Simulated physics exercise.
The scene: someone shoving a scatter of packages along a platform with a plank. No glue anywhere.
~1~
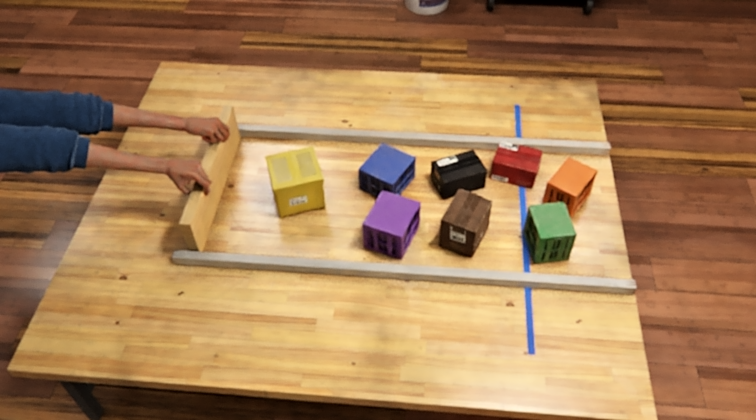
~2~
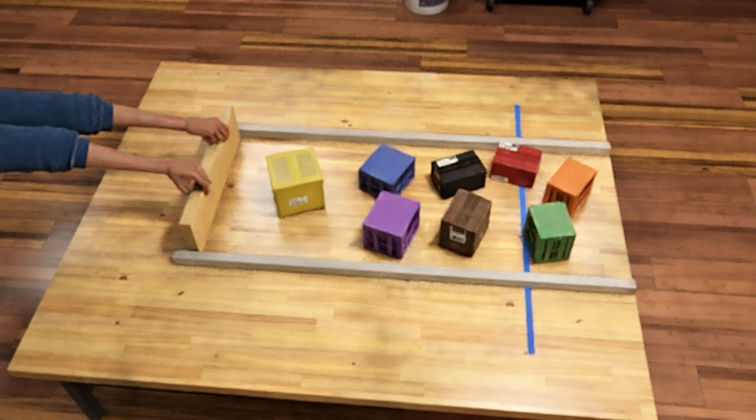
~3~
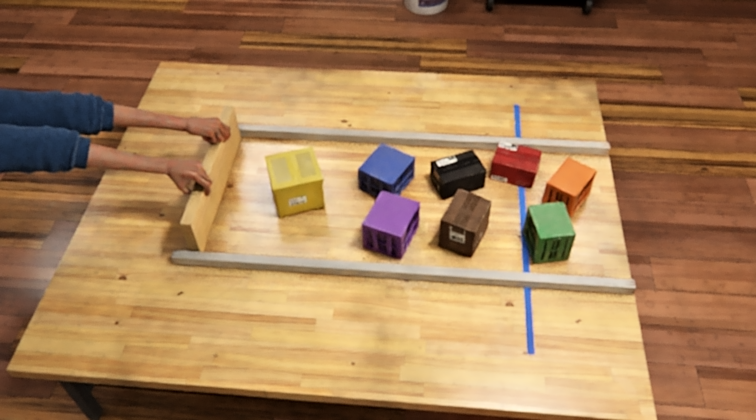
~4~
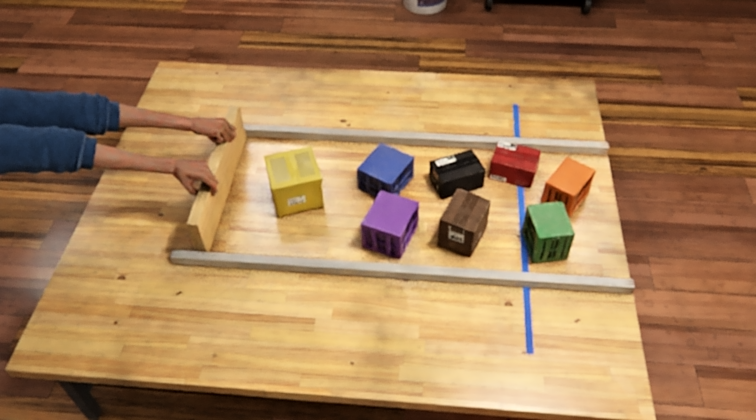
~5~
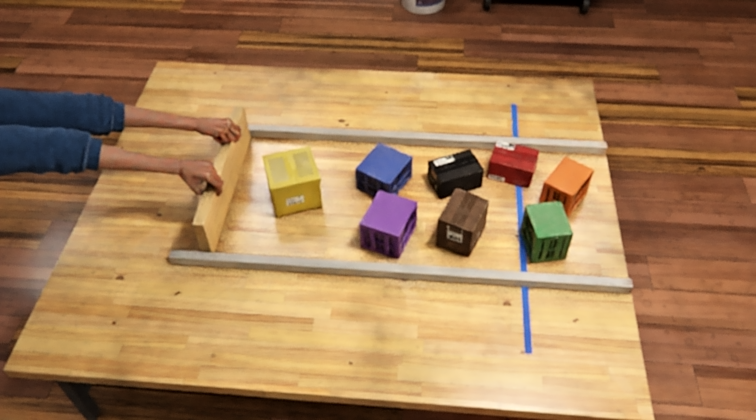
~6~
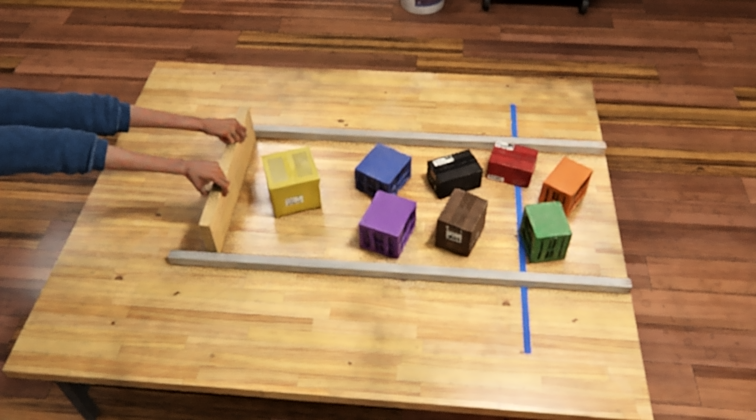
A wooden plank, held upright by two hands in blue sleeves, slides slowly a short way rightward along a pale wooden table, seen from above on a dark plank floor. Between two rails sit a yellow box nearest it, then blue and purple crates, black, brown and red boxes, and orange and green crates by blue tape. The boxes stay almost still, the plank not touching them.
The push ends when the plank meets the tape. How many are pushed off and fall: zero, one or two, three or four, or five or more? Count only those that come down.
Outcome: The number that fall off is one or two.
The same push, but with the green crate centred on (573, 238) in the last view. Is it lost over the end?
It is lost.
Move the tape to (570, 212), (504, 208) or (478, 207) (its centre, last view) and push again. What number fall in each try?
The counts: 5, 0 and 0.
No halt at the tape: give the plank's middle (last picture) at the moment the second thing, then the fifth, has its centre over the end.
First at (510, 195), next at (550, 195).
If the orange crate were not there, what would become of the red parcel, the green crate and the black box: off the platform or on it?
The red parcel falls, the green crate goes over, the black box holds on.
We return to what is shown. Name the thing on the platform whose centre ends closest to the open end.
The orange crate ends nearest.
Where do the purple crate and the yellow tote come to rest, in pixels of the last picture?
About (550, 251), and the other about (548, 202).
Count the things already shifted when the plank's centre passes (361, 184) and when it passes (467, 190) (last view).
The counts are 4 and 8.
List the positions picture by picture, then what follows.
In the first picture, orange crate (569, 188); green crate (549, 233); red parcel (517, 165); plank (213, 176); tape (523, 210).
In the second picture, green crate (549, 233); brown parcel (466, 223).
In the third picture, red parcel (516, 165); purple crate (391, 225).
In the fourth picture, orange crate (567, 188); black box (457, 174).
In the fifth picture, green crate (546, 232); plank (224, 177).
In the sixth picture, orange crate (565, 188); green crate (545, 232); red parcel (513, 164); plank (230, 177); tape (519, 209).
Soon after, none off yet; orange crate at rest near (565, 188); green crate at rest near (545, 232); red parcel at rest near (513, 164).
After that, none off yet; orange crate displaced a little near (579, 192); green crate displaced about its own width near (578, 236); red parcel displaced about its own width near (574, 160).
In the end, the number that fall off is one or two; gone, red parcel and green crate.
